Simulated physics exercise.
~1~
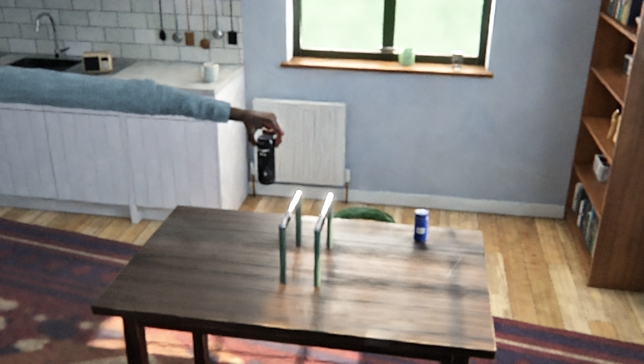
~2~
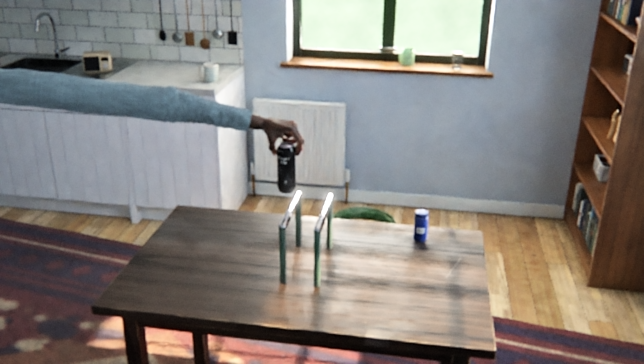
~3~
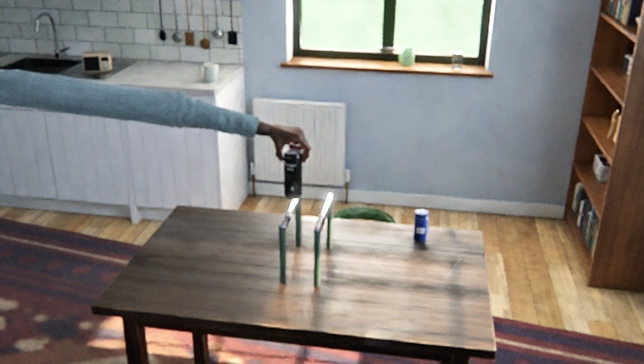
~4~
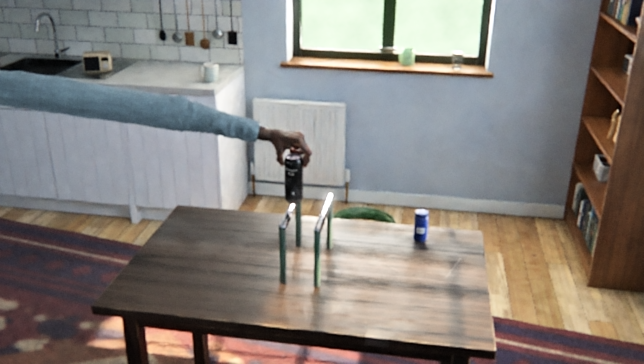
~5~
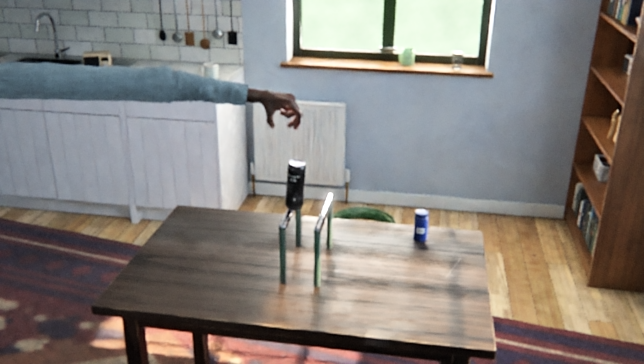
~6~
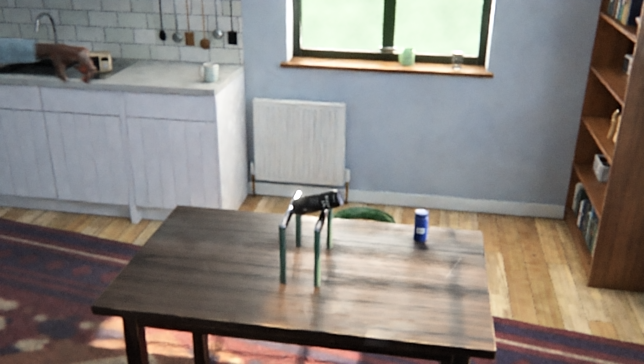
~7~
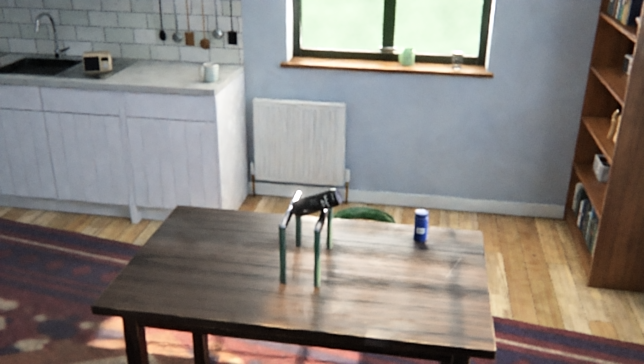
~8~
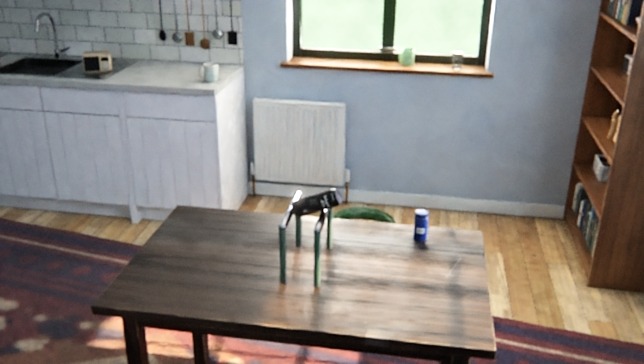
Black can released upright above a gapped stand by a withdrawing hand, tipping sideways and lodging across the top, blue can standing nearby.
